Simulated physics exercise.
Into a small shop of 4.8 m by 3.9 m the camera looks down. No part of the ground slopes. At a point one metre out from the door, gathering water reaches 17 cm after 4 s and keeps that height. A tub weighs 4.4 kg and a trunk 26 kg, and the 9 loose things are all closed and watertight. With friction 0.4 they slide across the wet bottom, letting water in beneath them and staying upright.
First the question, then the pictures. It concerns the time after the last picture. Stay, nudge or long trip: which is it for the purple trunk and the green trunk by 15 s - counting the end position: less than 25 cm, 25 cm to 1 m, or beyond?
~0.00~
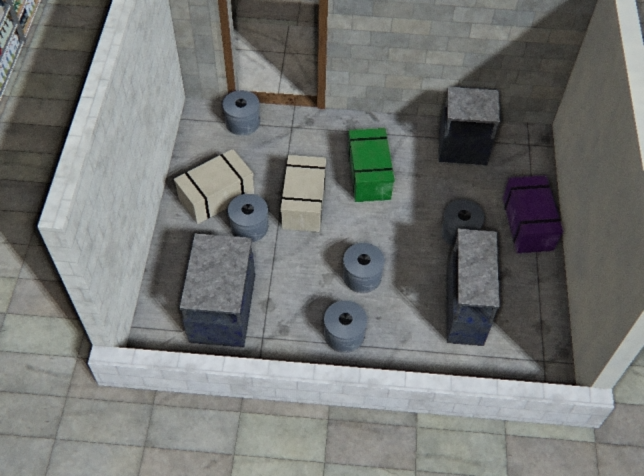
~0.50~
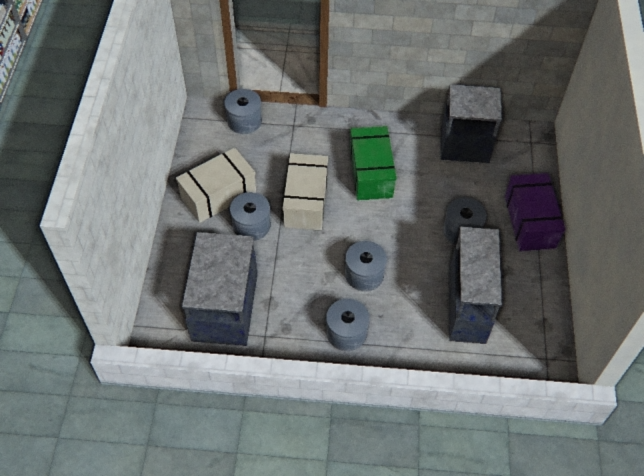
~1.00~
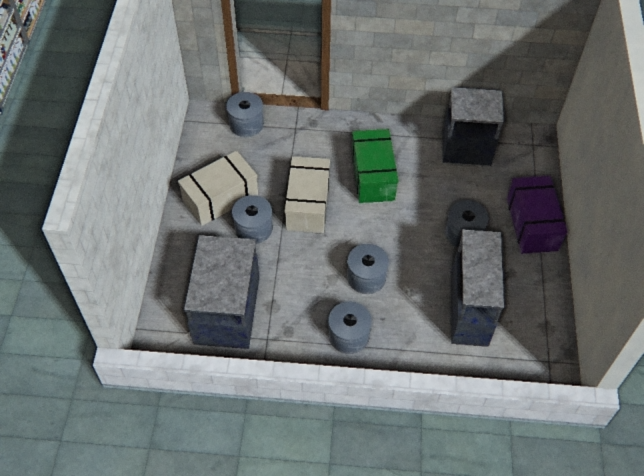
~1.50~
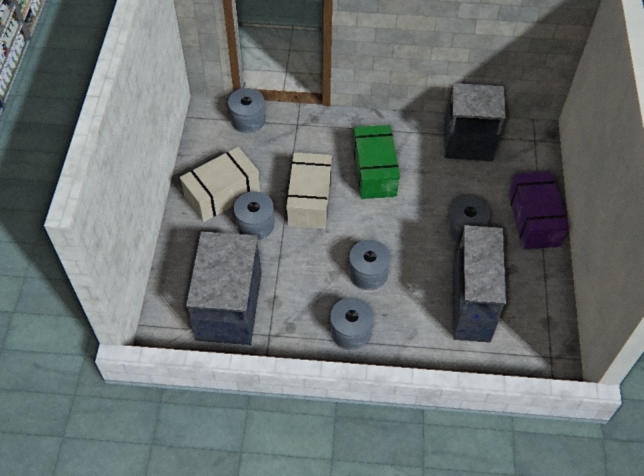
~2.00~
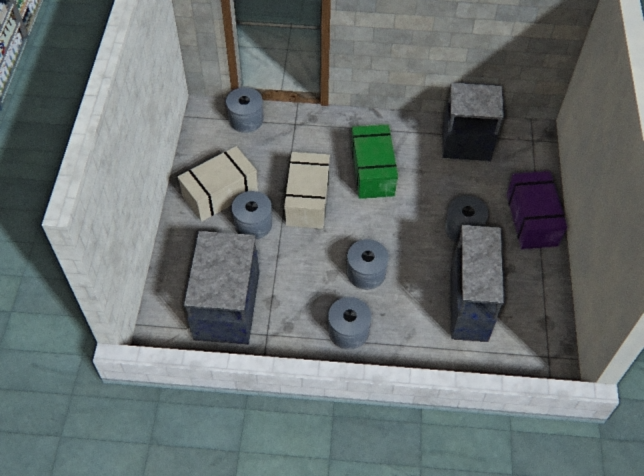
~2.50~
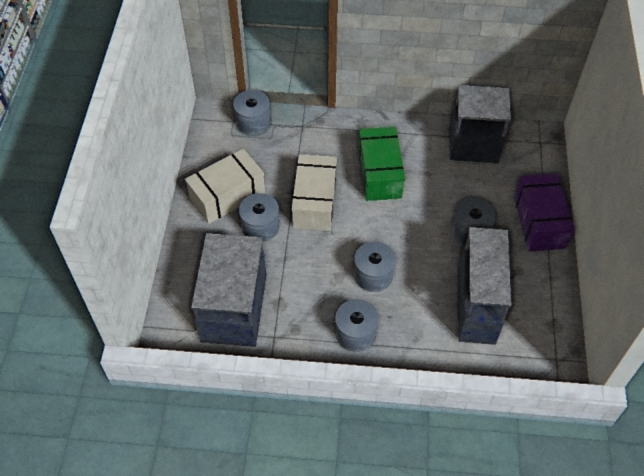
Purple trunk remains where it was; green trunk remains where it was.
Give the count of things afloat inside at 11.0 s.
Total: 5.
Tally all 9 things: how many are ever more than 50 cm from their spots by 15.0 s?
The tally stands at 7.
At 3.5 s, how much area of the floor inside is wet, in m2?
I'd put it close to 1.5 m2.
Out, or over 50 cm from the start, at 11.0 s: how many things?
Count then: 5.
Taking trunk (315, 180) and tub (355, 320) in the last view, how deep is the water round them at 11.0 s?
Roughly 5 and 5 cm.
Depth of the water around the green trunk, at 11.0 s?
About 4 cm.
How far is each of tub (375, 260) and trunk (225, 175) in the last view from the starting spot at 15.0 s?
In that order: 100 cm, 150 cm.
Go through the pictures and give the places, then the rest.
The first picture shows the purple trunk at (535, 204) rests on the ground; the green trunk at (371, 154) rests on the ground; 0.0 m2 under water; 0 of 9 have shifted.
The second picture shows the purple trunk at (537, 202), on the bottom; the green trunk at (373, 153) rests on the ground; 0.0 m2 under water; 0 of 9 have shifted.
The third picture shows the purple trunk at (540, 205) rests on the ground; the green trunk at (375, 155), on the bottom; water covers 0.0 m2; 0 of 9 have shifted.
The fourth picture shows the purple trunk at (541, 200) rests on the ground; the green trunk at (377, 151) rests on the ground; water covers 0.0 m2; 0 of 9 have shifted.
The fifth picture shows the purple trunk at (539, 200), on the bottom; the green trunk at (375, 151) rests on the ground; water covers 0.0 m2; 0 of 9 have shifted.
The sixth picture shows the purple trunk at (547, 202) rests on the ground; the green trunk at (382, 153) rests on the ground; 0.2 m2 under water; 0 of 9 have shifted.
After 3.5 s the purple trunk is near (547, 202), 0.0 m from its start, aground; the green trunk is near (382, 153), 0.0 m from its start, aground; 0 afloat.
After 6.8 s the purple trunk is near (547, 202), 0.0 m from its start, aground; the green trunk is near (382, 153), 0.0 m from its start, aground; 2 afloat.
After 11.0 s the purple trunk is near (547, 202), 0.0 m from its start, aground; the green trunk is near (382, 153), 0.0 m from its start, aground; 5 afloat.
After 15.0 s the purple trunk is near (546, 196), 0.1 m from its start, aground; the green trunk is near (382, 153), 0.0 m from its start, aground; 7 afloat.
